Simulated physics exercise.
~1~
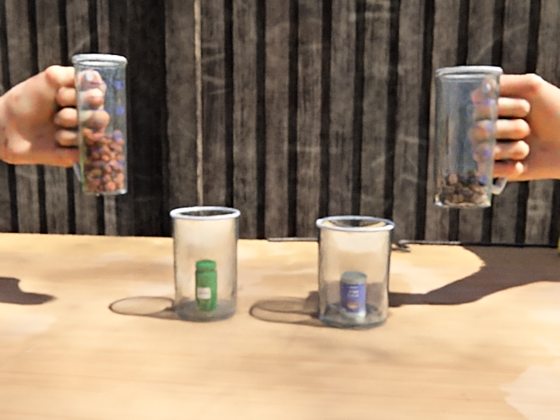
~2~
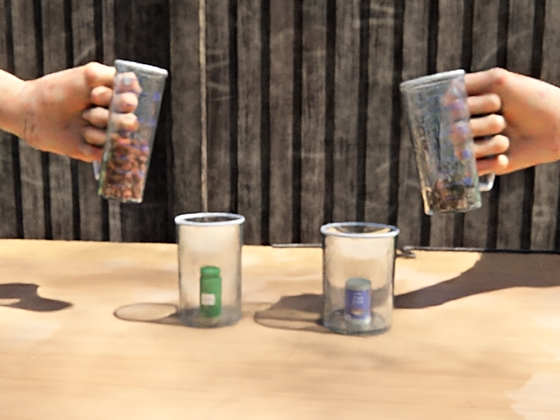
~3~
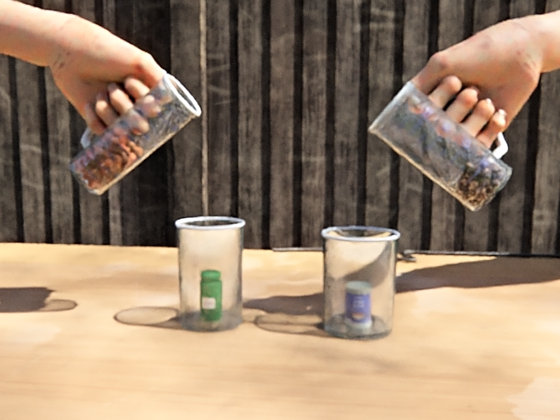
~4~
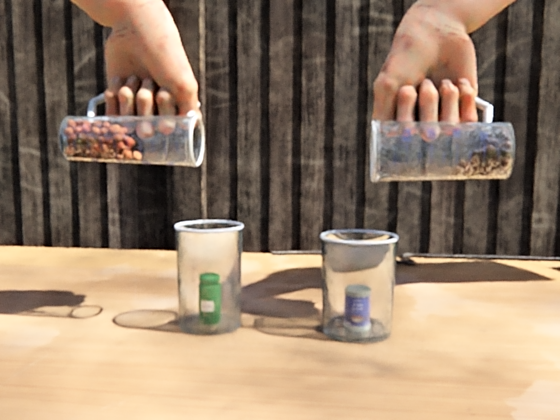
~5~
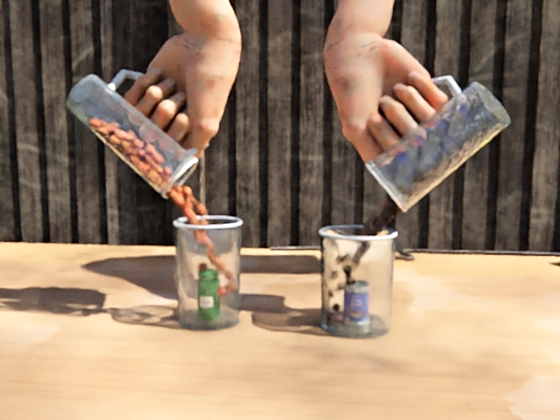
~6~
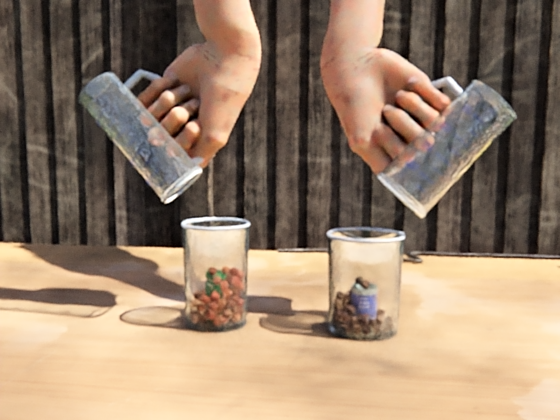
Two hands tipped clear mugs over two glasses, pouring reddish bits around a small green object on the left and brown bits around a blue one on the right, until both mugs were empty and both objects still poked out.
